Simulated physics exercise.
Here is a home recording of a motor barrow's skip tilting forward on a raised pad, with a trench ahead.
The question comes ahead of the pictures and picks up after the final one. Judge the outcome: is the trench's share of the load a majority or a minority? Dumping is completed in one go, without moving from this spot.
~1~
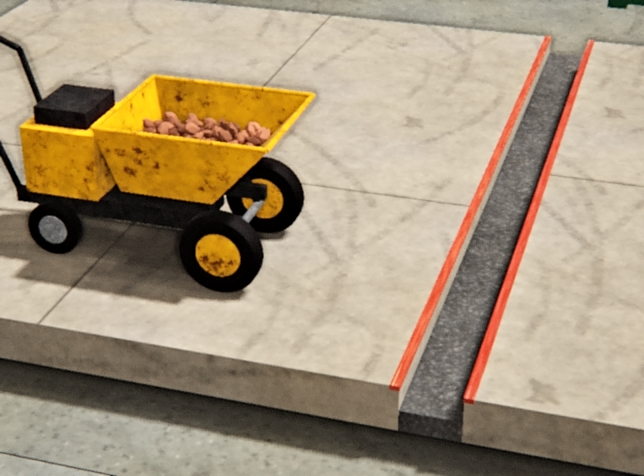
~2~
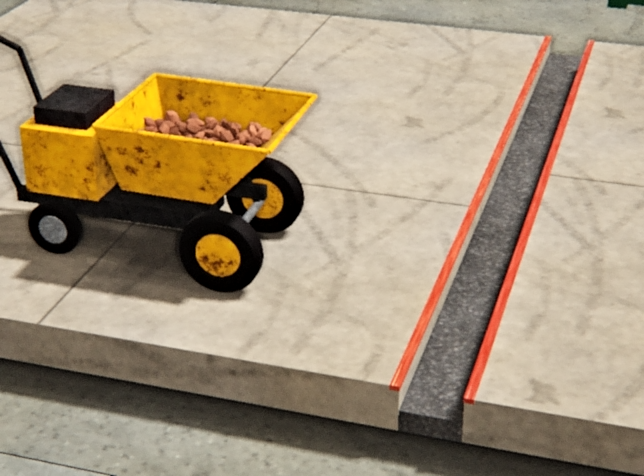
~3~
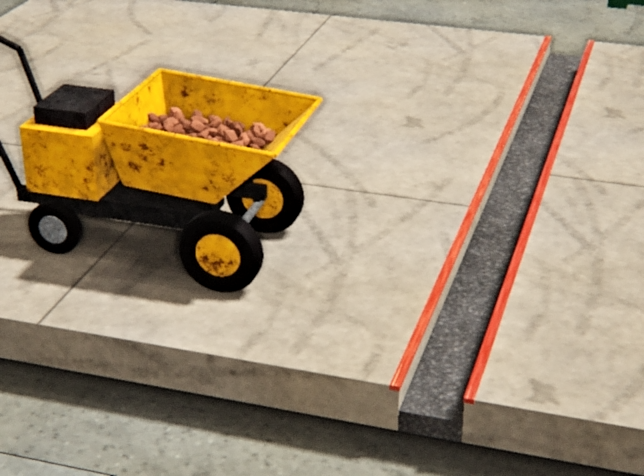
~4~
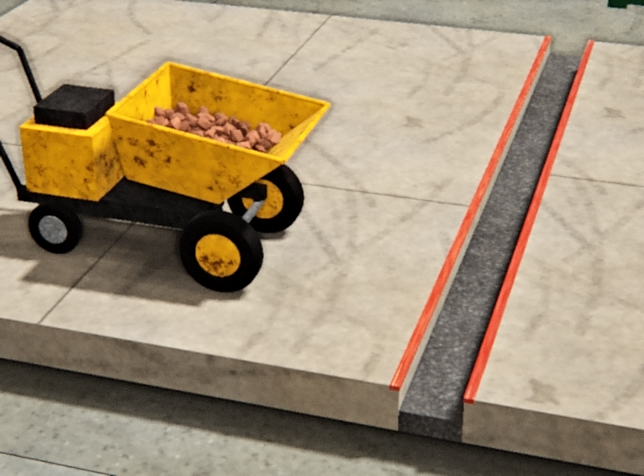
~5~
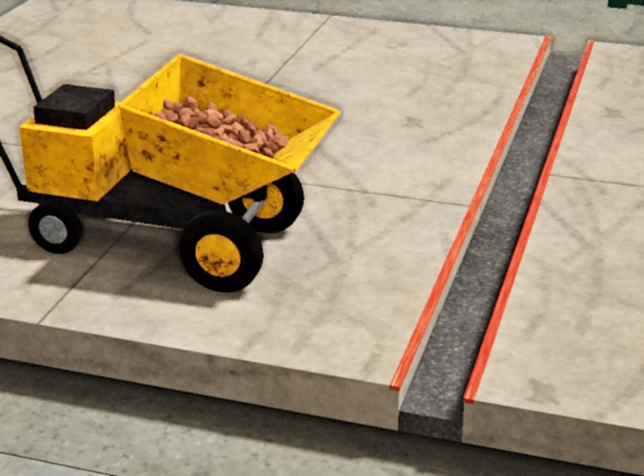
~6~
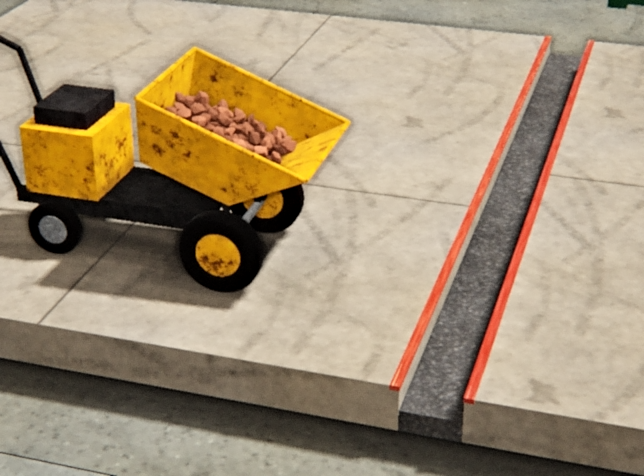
A minority.
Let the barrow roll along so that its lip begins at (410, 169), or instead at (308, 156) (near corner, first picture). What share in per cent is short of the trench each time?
Around 0 and 30 per cent respectively.
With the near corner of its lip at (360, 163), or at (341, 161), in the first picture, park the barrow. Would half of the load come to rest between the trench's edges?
One after the other: The greater share and the greater share.
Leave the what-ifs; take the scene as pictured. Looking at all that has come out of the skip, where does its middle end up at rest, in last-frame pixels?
I'd place the middle at about (415, 278).
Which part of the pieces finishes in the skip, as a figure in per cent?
I'd put it at about 20 per cent.
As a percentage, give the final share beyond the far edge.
My estimate is close to 0 in a hundred.
Soon, skip tipped steeply; all in the skip.
A while on, skip tipped right over; about two thirds in the skip; about a third short of the trench.
Towards the end, skip tipped right over; about a quarter in the skip; about half short of the trench; about a quarter in or heaped over the trench.
Finally, skip tipped right over; about a quarter in the skip; about half short of the trench; about a quarter in or heaped over the trench; none beyond it.
